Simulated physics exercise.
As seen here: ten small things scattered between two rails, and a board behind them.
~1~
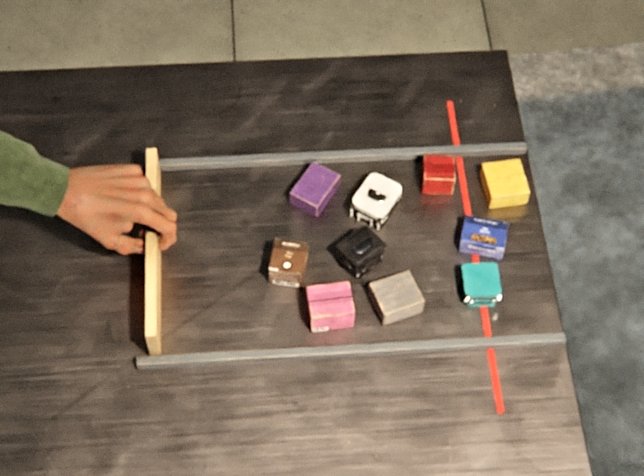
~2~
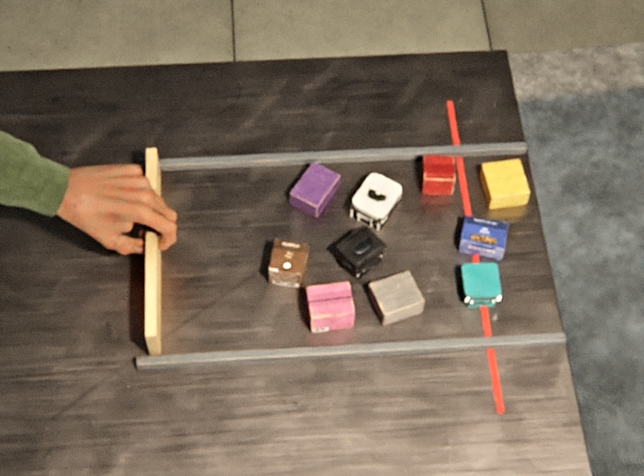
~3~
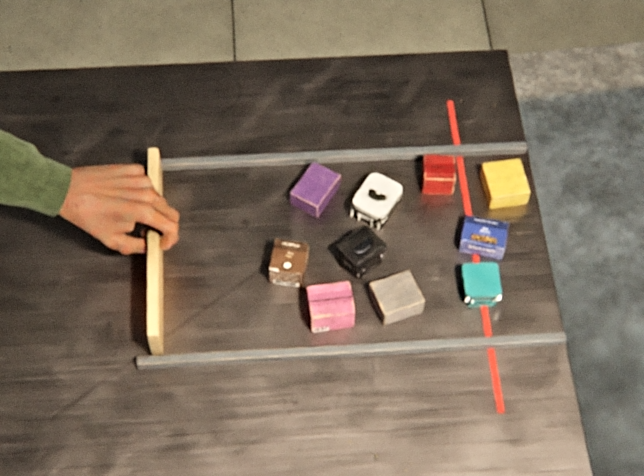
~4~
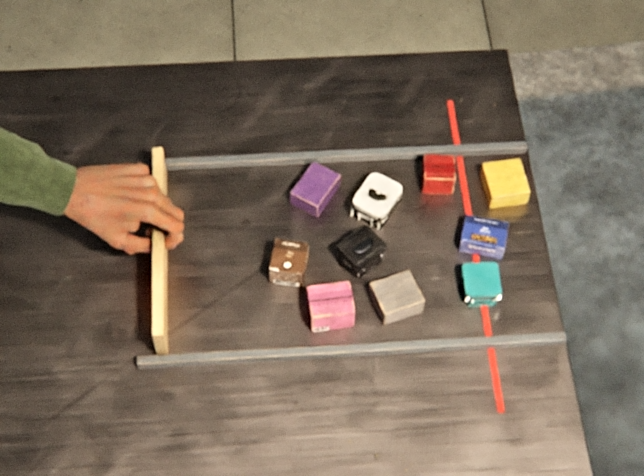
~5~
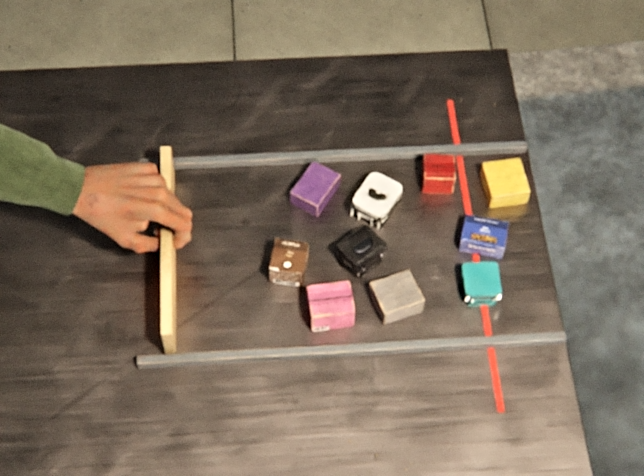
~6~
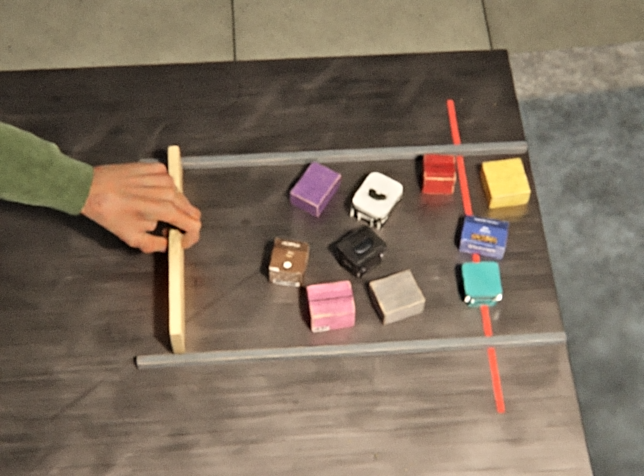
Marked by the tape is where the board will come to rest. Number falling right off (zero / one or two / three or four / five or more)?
Over the end go more than two but fewer than five.
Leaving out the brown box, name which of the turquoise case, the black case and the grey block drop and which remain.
So: The turquoise case goes down, the black case does not drop, the grey block does not drop.
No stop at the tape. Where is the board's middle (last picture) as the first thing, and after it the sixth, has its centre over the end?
At the first moment about (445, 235), at the next about (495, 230).
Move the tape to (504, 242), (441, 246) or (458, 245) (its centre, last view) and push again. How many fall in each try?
Try by try, 6, 0 and 1.
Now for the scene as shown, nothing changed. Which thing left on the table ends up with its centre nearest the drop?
The grey block ends nearest.
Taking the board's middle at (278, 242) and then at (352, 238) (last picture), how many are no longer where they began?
Moved so far: 1, later 6.
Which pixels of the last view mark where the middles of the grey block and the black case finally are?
The grey block settles near (547, 289); as for the black case, near (532, 251).
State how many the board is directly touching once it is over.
Counting them up gives 4.
Soon after, none off yet; yellow block at rest near (505, 183); blue box at rest near (484, 237); turquoise case at rest near (480, 284).
After that, none off yet; yellow block at rest near (505, 183); blue box at rest near (484, 237); turquoise case moving near (486, 284).
In the end, the number that fall off is three or four; gone, turquoise case, blue box and yellow block.
